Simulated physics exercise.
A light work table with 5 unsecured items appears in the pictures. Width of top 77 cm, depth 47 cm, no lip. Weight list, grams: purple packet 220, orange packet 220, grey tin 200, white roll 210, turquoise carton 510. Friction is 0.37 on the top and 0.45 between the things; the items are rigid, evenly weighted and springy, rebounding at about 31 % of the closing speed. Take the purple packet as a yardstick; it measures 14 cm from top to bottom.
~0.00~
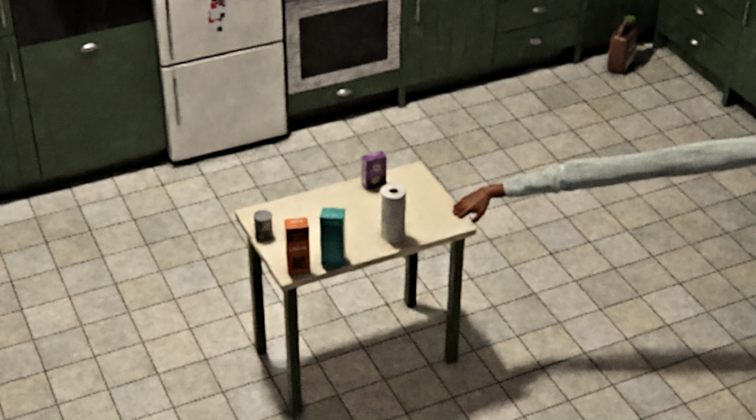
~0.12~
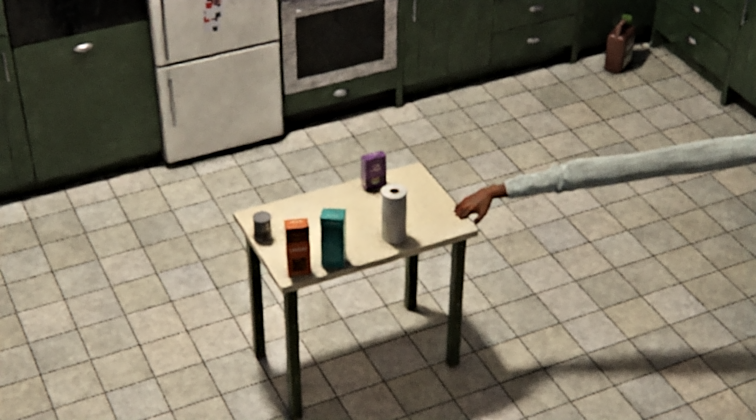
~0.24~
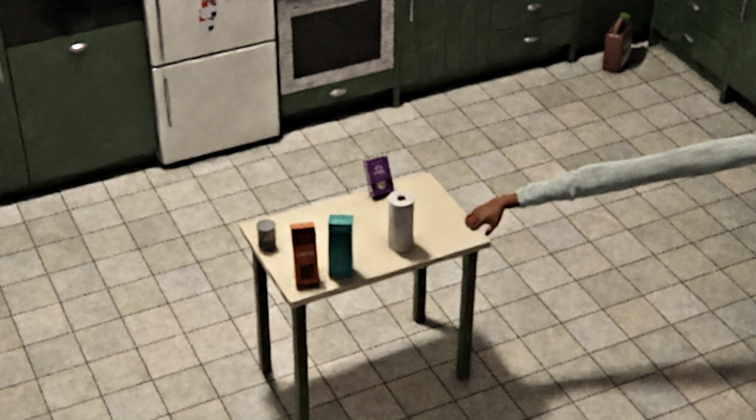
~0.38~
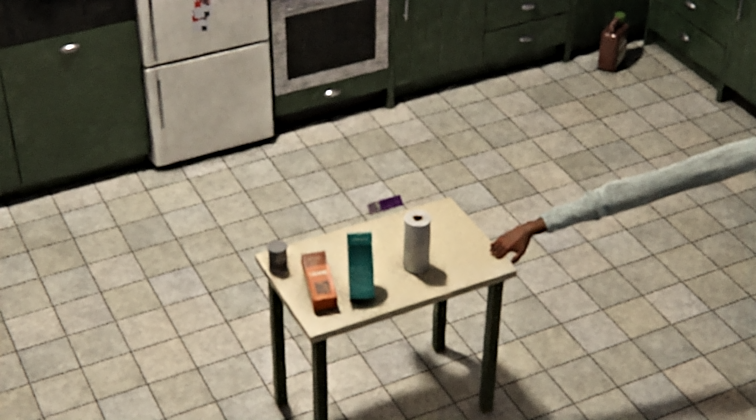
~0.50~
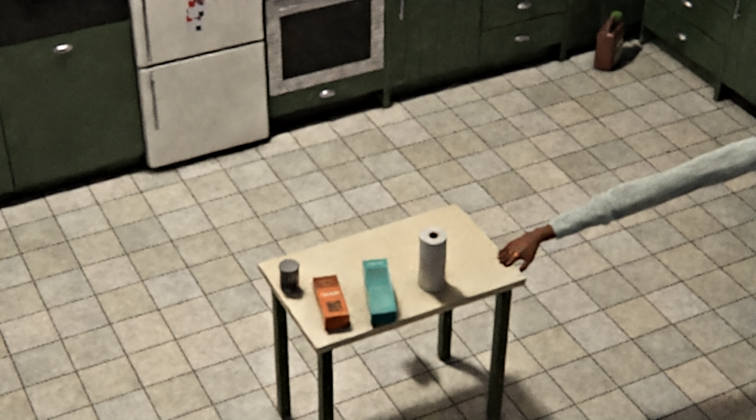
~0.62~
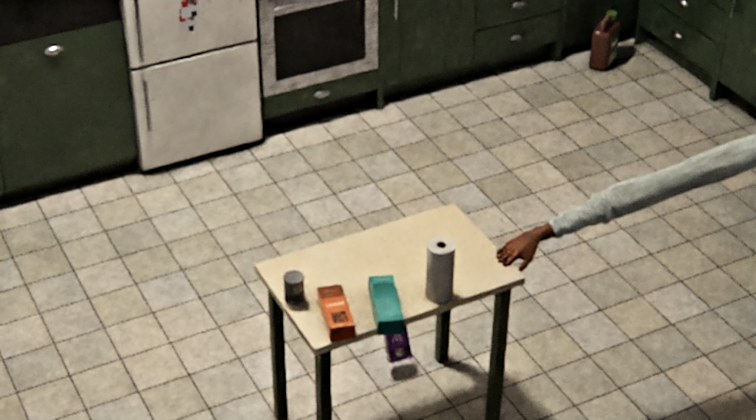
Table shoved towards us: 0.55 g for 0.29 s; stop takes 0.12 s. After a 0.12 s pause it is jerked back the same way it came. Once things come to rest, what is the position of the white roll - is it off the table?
The white roll has ended up off the table.
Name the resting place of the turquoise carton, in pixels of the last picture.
(306, 390).
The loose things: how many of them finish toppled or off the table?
I count 4.
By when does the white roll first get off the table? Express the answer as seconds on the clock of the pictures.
0.7 s or so.
Around 0.82 s, table along by 17 cm; orange packet, white roll and turquoise carton now off the table; grey tin shifted 16 cm.
Around 1.02 s, grey tin shifted 20 cm.
Around 1.22 s, grey tin shifted 17 cm.
Finally (1.7 s), off the table, purple packet, orange packet, white roll and turquoise carton; not toppled but over 5 cm from the start, grey tin.
